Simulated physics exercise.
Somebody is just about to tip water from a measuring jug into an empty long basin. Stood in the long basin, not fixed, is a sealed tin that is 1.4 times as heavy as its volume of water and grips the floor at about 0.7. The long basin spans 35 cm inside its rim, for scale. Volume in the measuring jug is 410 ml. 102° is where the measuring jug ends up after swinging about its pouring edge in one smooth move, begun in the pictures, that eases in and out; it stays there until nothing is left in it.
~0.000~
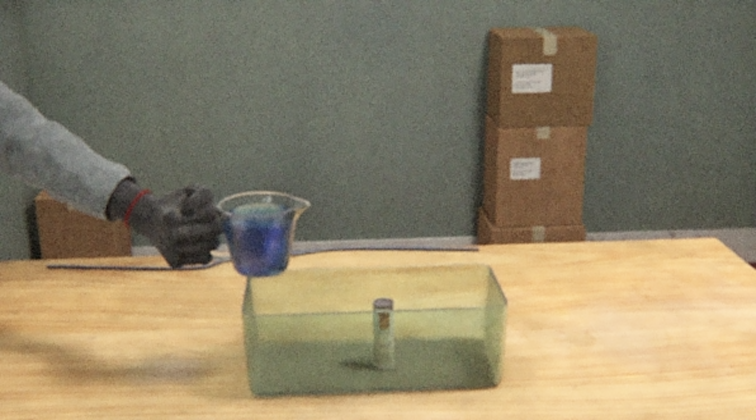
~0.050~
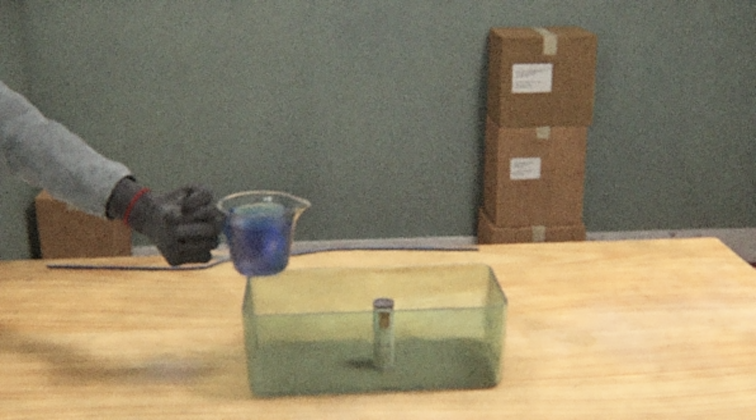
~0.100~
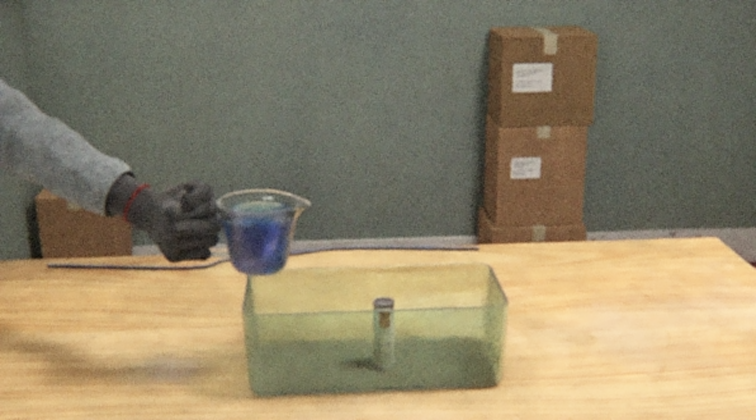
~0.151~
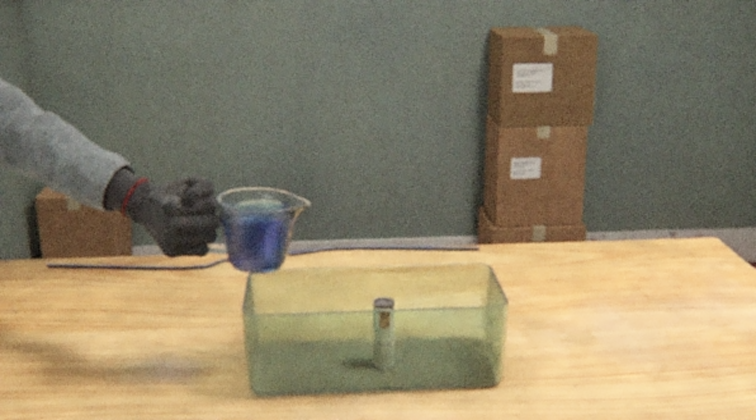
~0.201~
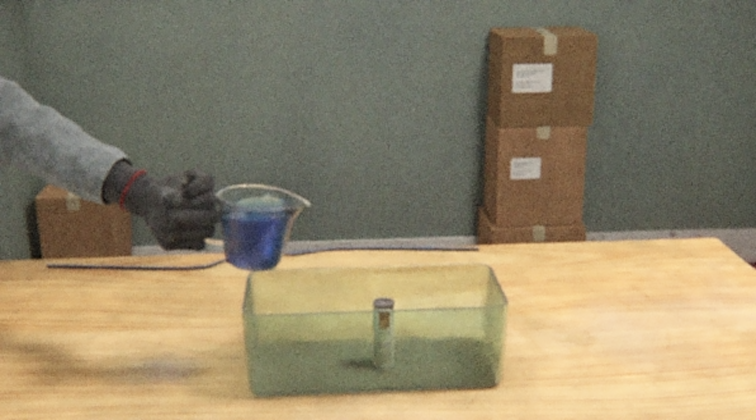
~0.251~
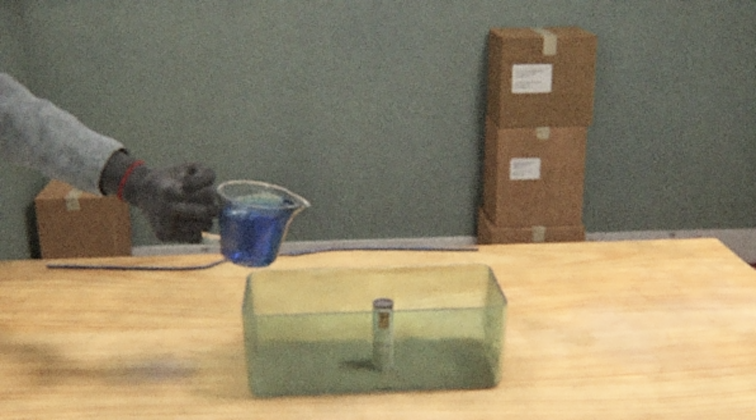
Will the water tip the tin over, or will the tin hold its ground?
Odds are it is tipped over.
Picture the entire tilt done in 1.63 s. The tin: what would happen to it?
The tin would overturn.
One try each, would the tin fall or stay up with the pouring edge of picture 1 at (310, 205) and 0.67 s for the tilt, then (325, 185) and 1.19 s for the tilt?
The tin stays vertical the first time and stays vertical the second time.
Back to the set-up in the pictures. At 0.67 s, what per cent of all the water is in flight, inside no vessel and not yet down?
22 %.
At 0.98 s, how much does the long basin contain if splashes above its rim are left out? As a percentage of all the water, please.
The share is close to 62 percent.
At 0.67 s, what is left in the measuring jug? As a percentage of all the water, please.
Close to 70 percent of the liquid remains at that time.
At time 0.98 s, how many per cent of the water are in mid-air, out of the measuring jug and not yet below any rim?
Something like 26 per cent of the total.
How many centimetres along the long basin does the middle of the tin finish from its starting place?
Around 7.0 cm.
By 0.67 s the tilt is 64° and 70 per cent is still to pour; the tin stands where it began.
By 0.98 s the tilt is 96° and 13 per cent is still to pour; the tin leans 44°.
By 1.31 s the tilt is 102° and 0 per cent is still to pour; the tin lies on its side.
By 1.66 s the tilt is 102° and 0 per cent is still to pour; the tin lies on its side.
At rest the tin lies on its side.
